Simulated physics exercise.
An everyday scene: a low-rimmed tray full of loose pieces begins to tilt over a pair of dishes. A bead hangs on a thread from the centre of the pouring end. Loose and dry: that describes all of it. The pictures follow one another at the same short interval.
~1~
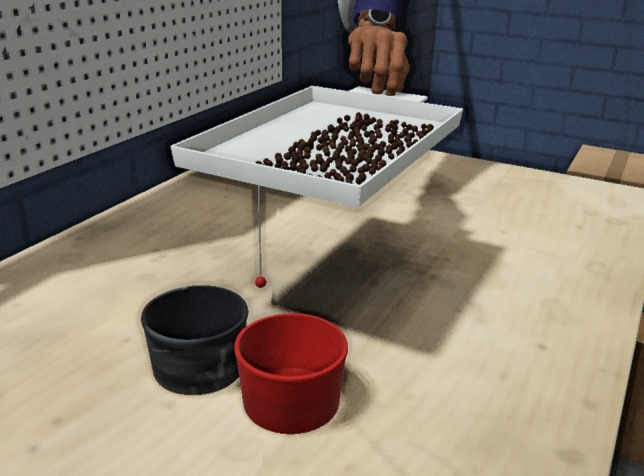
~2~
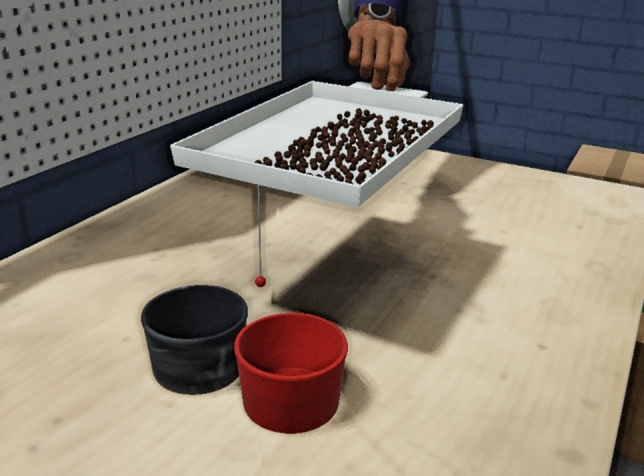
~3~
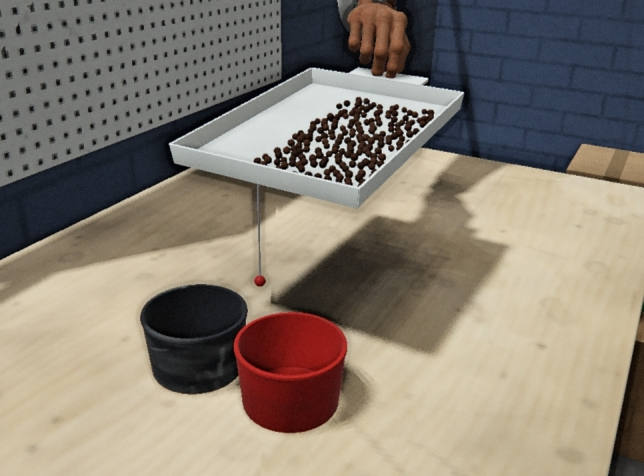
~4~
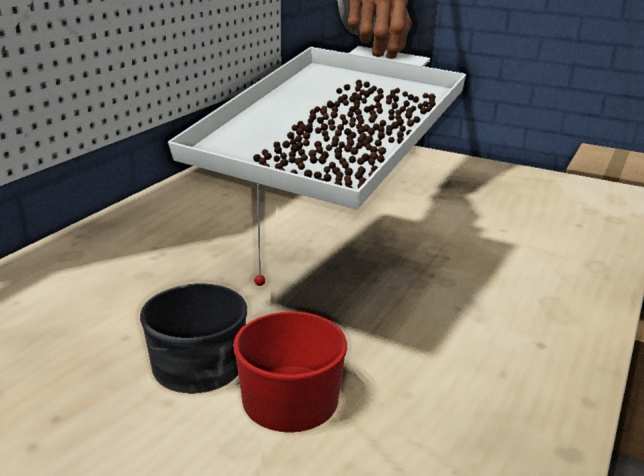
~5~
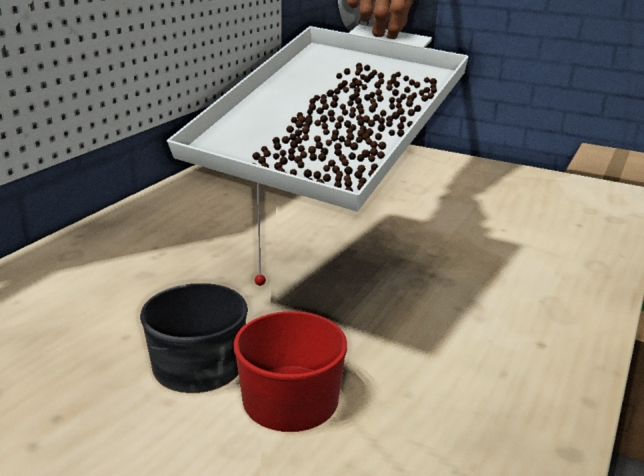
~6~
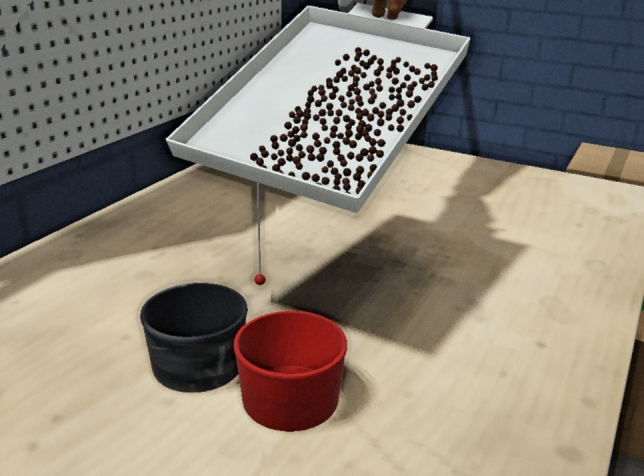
On a pale wooden tabletop, a hand raises the far end of a white tray of small brown berries above a black dish and a red dish, tilting it steadily steeper as the berries spread slightly across its surface.
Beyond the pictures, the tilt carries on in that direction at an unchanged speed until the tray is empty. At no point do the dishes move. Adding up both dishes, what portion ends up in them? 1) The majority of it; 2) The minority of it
The majority of it.
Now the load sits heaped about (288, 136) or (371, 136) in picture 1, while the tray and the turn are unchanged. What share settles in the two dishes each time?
About 80 % and 70 %.
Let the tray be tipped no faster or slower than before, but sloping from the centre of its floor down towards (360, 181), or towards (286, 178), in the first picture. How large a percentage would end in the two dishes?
The first comes to 10 %, while the second comes to 90 %.
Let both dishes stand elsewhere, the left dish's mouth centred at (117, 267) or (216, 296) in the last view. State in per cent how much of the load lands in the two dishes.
About 0 and 80 per cent.
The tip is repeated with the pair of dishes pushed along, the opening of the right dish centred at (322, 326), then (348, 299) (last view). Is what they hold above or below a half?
For the two tries in order: Exceeding half, not as much as half.
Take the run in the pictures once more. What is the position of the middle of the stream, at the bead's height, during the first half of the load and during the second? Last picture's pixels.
For the early half I get (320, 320), and for the late half (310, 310).
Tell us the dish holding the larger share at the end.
In the end, the right-side dish gets more.
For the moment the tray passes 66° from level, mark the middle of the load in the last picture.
Roughly at (323, 168).
Soon, tray tipped steeply; nearly all on the tray; a stray few in the right dish; a small part in the air.
A while on, tray tipped past a quarter turn; about two thirds on the tray; a small part in the right dish; a stray few outside both; about a quarter in the air.
Towards the end, tray tipped past a quarter turn; about two thirds in the right dish; a small part in the left dish; about a quarter outside both.
Finally, tray tipped past a quarter turn; about two thirds in the right dish; a small part in the left dish; about a quarter outside both.
